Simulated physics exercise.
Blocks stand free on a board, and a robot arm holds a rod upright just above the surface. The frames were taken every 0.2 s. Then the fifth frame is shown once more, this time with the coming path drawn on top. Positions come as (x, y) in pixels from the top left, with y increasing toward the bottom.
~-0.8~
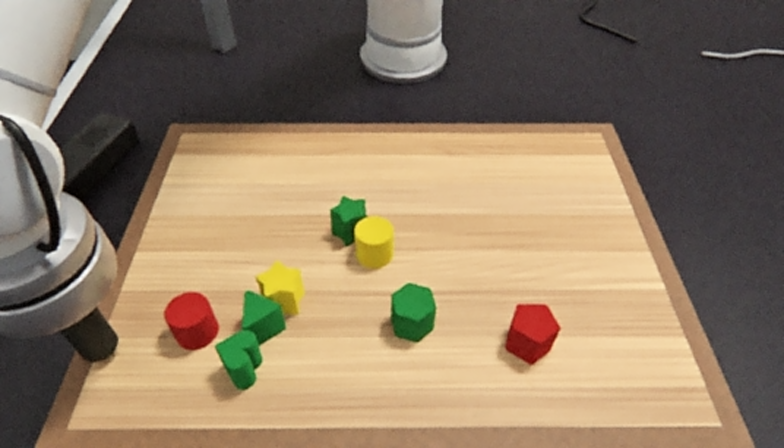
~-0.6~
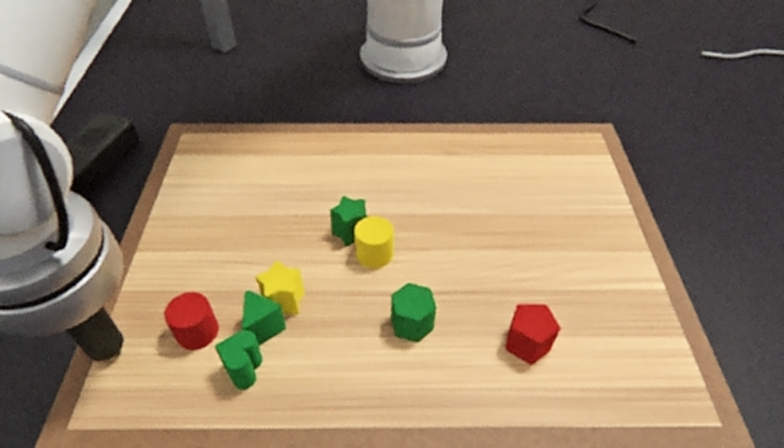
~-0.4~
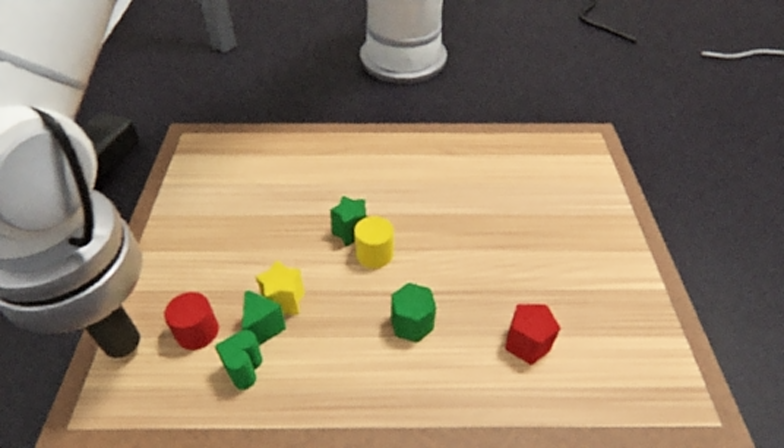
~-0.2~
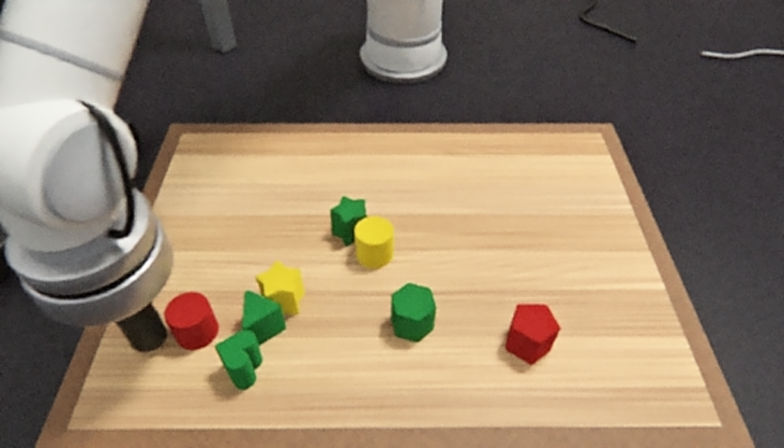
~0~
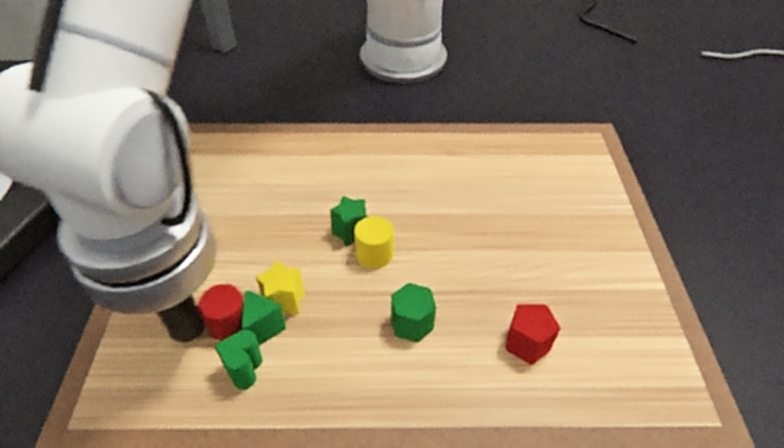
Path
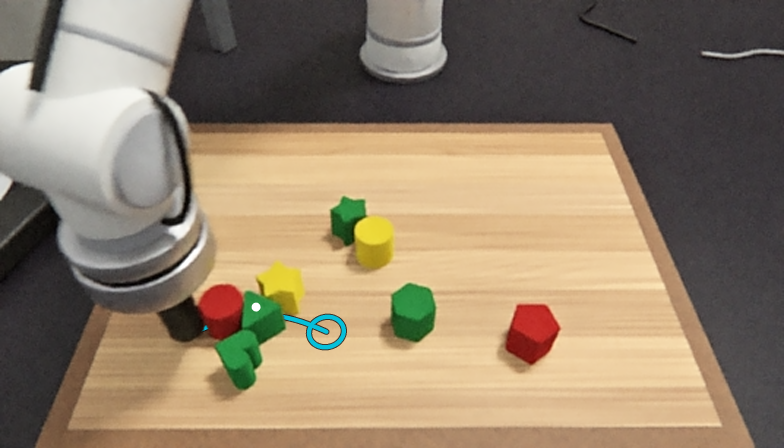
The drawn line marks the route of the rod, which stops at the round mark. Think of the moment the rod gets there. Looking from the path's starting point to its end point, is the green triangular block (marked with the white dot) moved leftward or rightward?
My answer: Right.
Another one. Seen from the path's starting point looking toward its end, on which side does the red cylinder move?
Left-hand side.
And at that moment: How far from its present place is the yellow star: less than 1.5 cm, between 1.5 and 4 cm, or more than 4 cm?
The over 4 cm band.
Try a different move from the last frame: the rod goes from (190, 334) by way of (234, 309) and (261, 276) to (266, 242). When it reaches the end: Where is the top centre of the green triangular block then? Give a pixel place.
(281, 310)
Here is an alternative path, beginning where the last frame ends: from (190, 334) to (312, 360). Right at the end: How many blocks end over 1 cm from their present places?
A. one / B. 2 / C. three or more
The answer is C.
The drawn path runs from (190, 334) by way of (238, 318) and (284, 317) to (326, 332); the dot is on the green triangular block.
The first path, step by step. One third of the way, rod (236, 311); red cylinder (270, 288); green triangular block (289, 311), turned 65° clockwise; yellow star (309, 267), turned 50° anticlockwise.
Two thirds of the way, rod (283, 311); red cylinder (318, 287); green triangular block (303, 319), turned 90° clockwise; yellow star (333, 259), turned 115° anticlockwise.
At the end, rod (325, 325); red cylinder (354, 287); green heart not moved; green triangular block (322, 338), turned 105° clockwise; yellow star (339, 256), turned 140° anticlockwise.
